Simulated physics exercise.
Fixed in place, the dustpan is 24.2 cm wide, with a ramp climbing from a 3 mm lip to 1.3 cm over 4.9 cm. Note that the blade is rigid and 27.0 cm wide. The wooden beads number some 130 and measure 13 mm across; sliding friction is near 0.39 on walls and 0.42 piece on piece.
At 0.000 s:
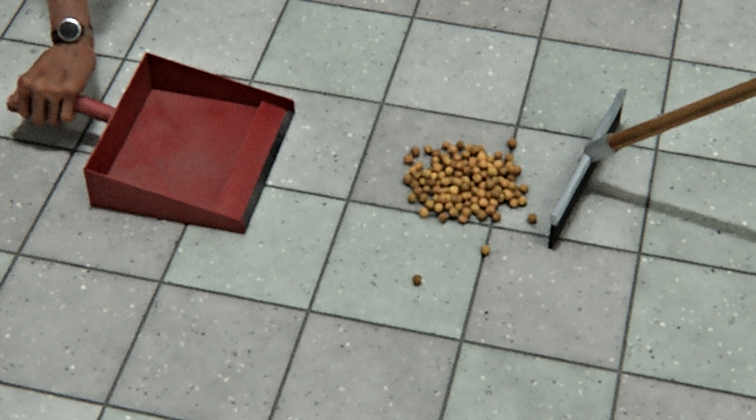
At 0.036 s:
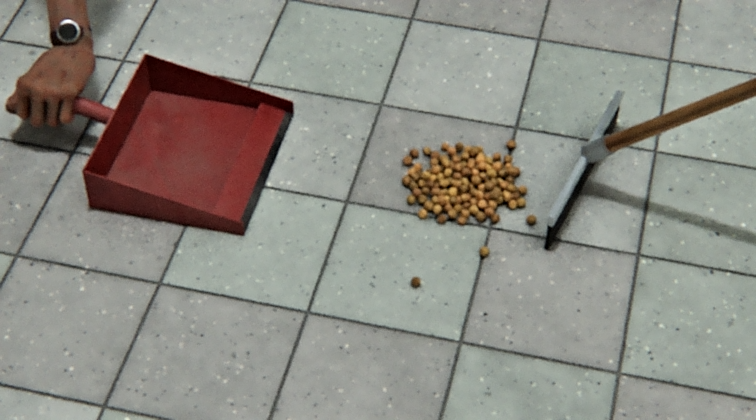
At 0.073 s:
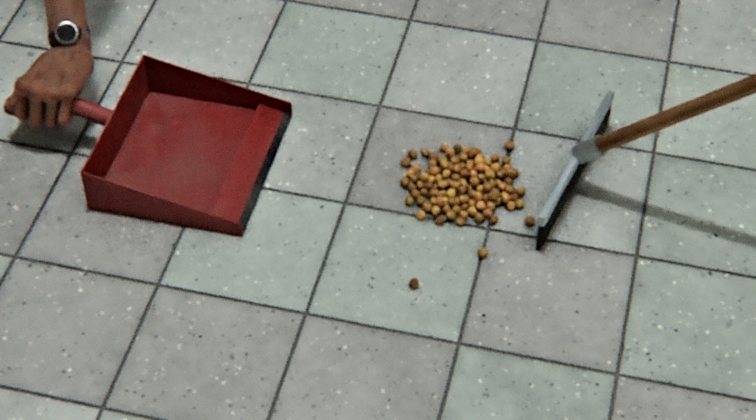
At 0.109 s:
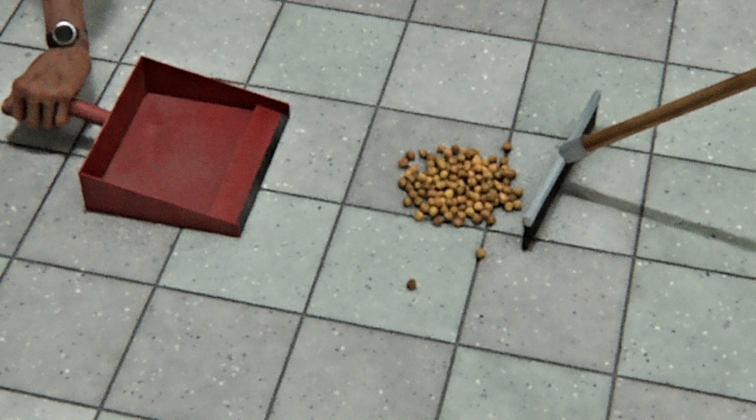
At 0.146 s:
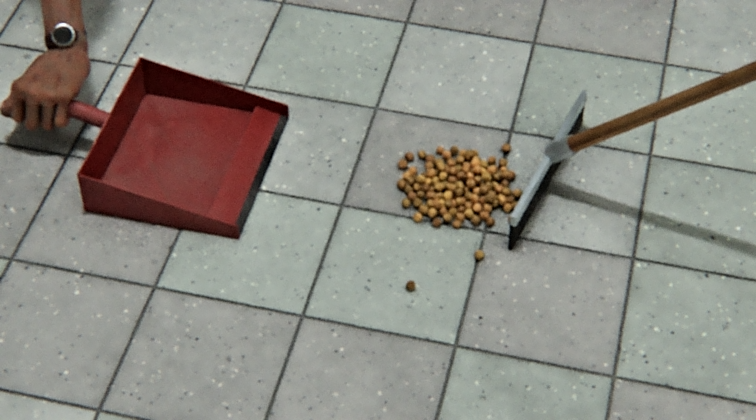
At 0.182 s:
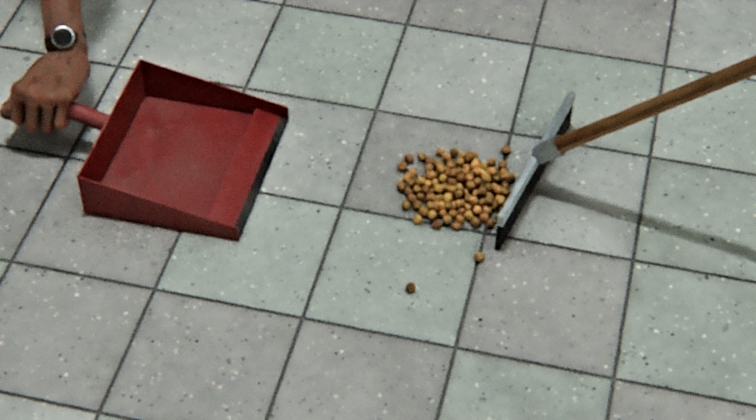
A wooden-handled blade slides left across speckled tiles to the edge of a bead pile while a hand holds a red dustpan.
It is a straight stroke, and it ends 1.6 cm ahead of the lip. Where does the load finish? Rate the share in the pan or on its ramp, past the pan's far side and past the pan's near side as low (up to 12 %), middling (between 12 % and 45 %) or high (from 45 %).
Shares - pan: Middling; far side: Middling; near side: Low.
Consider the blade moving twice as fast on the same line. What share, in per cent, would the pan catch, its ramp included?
I'd put it at roughly 35 per cent.
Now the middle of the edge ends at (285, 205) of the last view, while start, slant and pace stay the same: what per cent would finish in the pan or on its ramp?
That comes to near 10 percent.
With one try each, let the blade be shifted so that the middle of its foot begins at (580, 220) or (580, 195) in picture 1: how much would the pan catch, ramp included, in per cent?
The two tries give about 15 % and about 20 %.
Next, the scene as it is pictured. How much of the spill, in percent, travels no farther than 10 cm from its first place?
Around 0 in a hundred.
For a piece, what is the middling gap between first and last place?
Roughly 28 centimetres.
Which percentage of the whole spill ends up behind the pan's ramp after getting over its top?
I'd put it near 5 per cent.
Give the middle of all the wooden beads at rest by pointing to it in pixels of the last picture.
When it all comes to rest, the middle is near (281, 153).
Then, at 0.51 s, middle of the blade 21 cm from the lip; 0 % over the lip, far side 15 %, near side 0 %.
Then, at 0.73 s, middle of the blade 11 cm from the lip; 0 % over the lip, far side 20 %, near side 5 %.
Then, at 1.07 s, middle of the blade 4 cm from the lip; 25 % over the lip, far side 25 %, near side 5 %.
In the end, at 1.6 s, pan 25 %, far side 25 %, near side 5 %, in front of the lip or behind the blade 50 %.
